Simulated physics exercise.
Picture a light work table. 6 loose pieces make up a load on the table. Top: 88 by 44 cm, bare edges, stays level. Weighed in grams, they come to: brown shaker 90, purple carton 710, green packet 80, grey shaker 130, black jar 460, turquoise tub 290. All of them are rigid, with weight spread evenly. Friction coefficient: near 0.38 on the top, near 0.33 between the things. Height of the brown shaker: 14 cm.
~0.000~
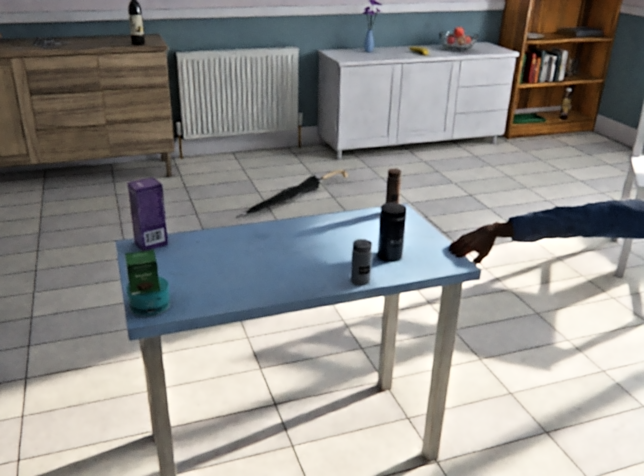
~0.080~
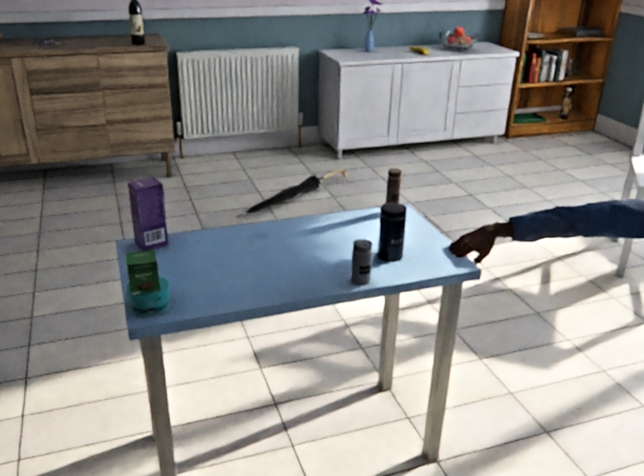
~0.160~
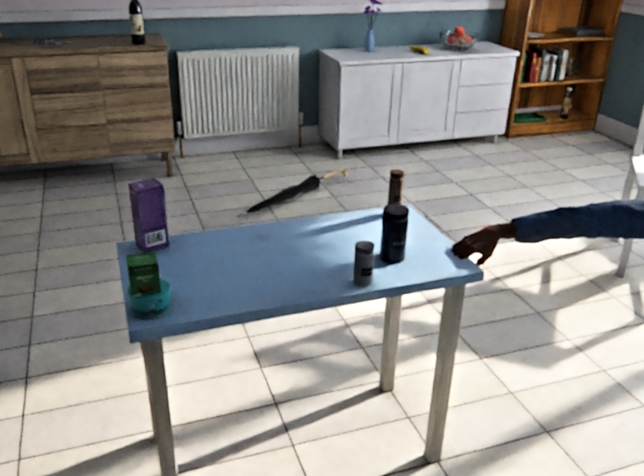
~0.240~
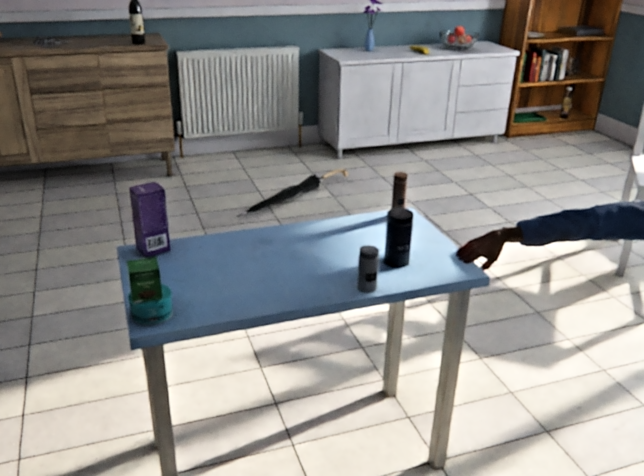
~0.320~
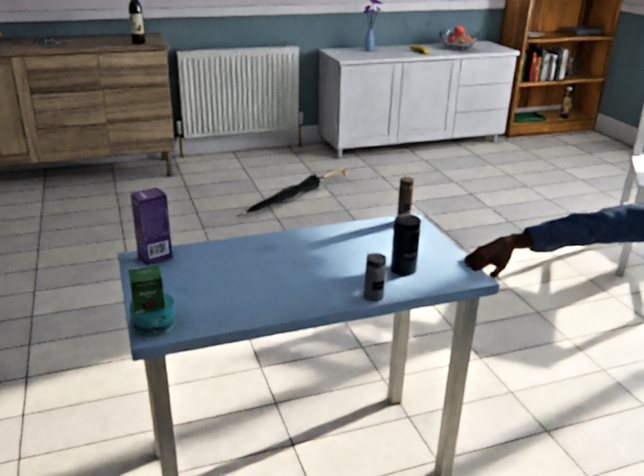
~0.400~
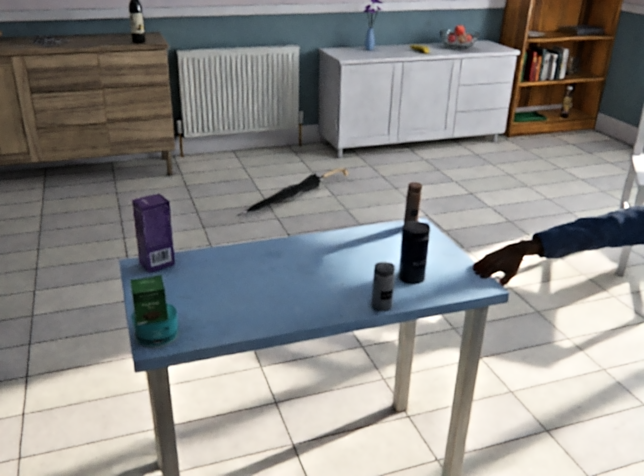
At the start, a hand rests on the right end of a light blue table holding a purple carton, a green packet in a turquoise tub, and grey, black and brown containers. The table barely moves at first, then slides slightly rightward and nearer with the hand, carrying the upright items along.
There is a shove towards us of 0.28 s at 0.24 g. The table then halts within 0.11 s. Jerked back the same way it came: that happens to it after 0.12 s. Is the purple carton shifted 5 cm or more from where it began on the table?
Most likely it gets displaced.
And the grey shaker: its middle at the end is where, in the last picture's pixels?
In the last picture it sits around (362, 260).
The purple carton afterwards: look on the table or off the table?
When everything stops, the purple carton is out of bounds.
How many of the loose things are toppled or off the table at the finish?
So, 2 in all.
After 0.80 s, table along by 7 cm; purple carton slid 2 cm near (152, 226); brown shaker on its side; green packet slid 3 cm.
After 1.30 s, purple carton now off the table; brown shaker on its side.
At rest (1.7 s), off the table, purple carton; tipped over on the table, brown shaker; the other 4 in place, give or take 5 cm.
